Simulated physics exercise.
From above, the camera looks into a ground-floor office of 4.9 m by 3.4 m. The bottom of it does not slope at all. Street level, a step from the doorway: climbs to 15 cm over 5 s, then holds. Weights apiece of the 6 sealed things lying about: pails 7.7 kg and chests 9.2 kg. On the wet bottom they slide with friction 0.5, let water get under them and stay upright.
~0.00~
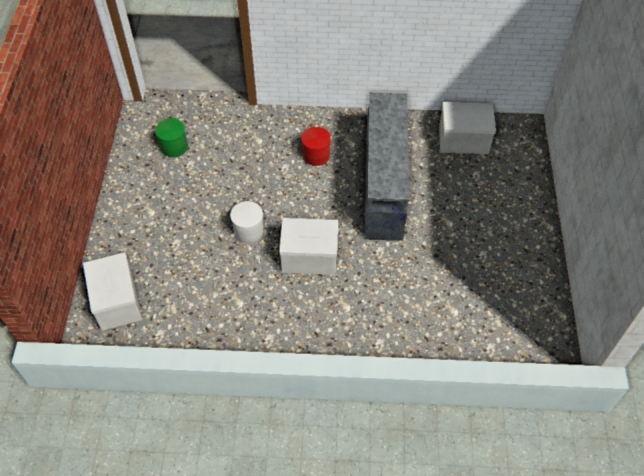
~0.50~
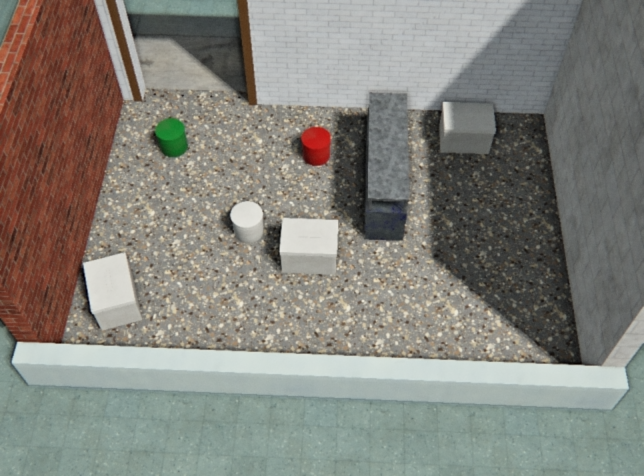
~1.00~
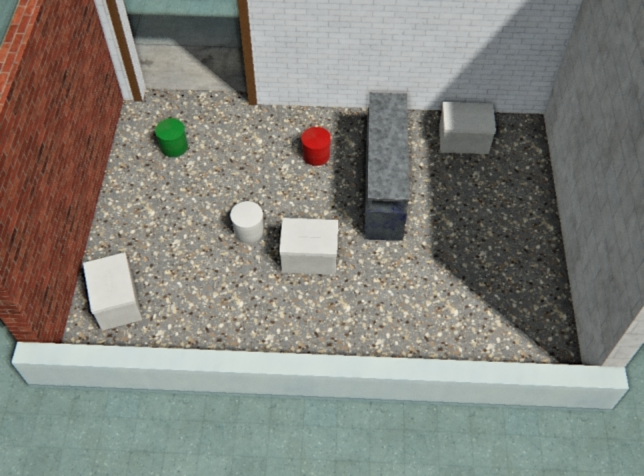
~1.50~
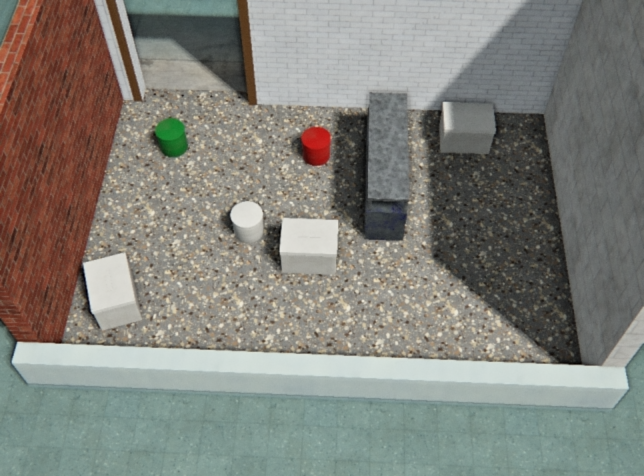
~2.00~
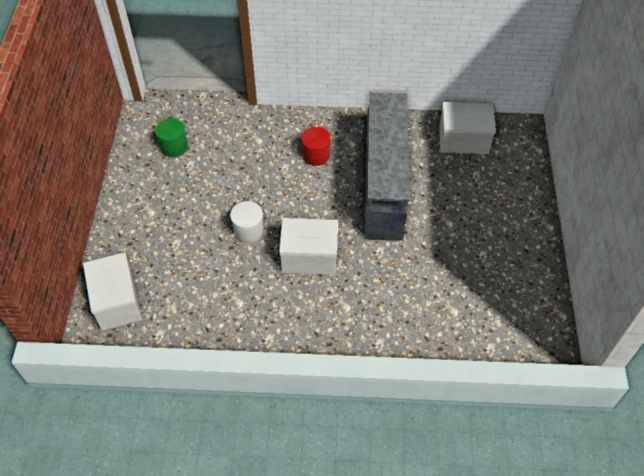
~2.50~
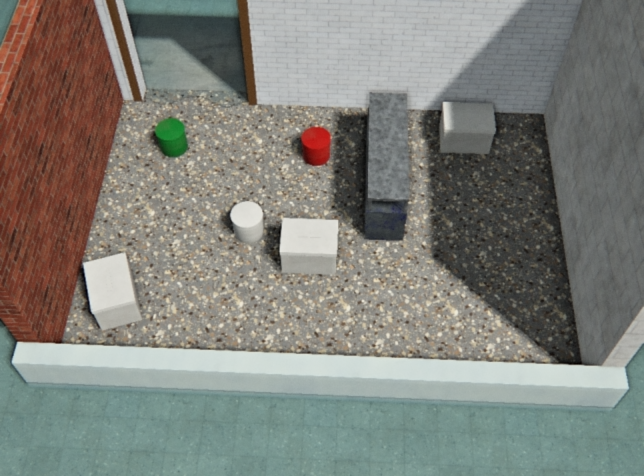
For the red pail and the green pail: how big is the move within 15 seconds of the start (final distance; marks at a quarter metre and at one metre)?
Red pail - practically no change, green pail - a big displacement.
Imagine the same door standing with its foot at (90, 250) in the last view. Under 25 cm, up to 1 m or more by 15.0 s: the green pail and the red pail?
The green pail keeps its spot; as for the red pail, it keeps its spot.
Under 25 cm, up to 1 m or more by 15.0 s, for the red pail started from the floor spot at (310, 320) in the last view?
In that run it wanders a bit.
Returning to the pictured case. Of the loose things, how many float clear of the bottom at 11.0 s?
Answer: 2.
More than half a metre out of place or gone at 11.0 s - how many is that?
Tally: 2.
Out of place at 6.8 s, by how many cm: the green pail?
Around 40 centimetres.
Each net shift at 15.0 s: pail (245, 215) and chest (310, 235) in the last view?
In that order: 50 cm, 30 cm.
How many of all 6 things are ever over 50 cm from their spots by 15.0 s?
The number is 2.
After 3.5 s the red pail is near (316, 138), 0.0 m from its start, aground; the green pail is near (170, 129), 0.0 m from its start, aground; 0 afloat.
After 6.8 s the red pail is near (316, 138), 0.0 m from its start, aground; the green pail is near (161, 157), 0.4 m from its start, aground; 0 afloat.
After 11.0 s the red pail is near (316, 138), 0.0 m from its start, aground; the green pail is near (154, 196), 0.9 m from its start, aground; 2 afloat.
After 15.0 s the red pail is near (316, 138), 0.0 m from its start, aground; the green pail is near (97, 266), 1.8 m from its start, afloat; 4 afloat.
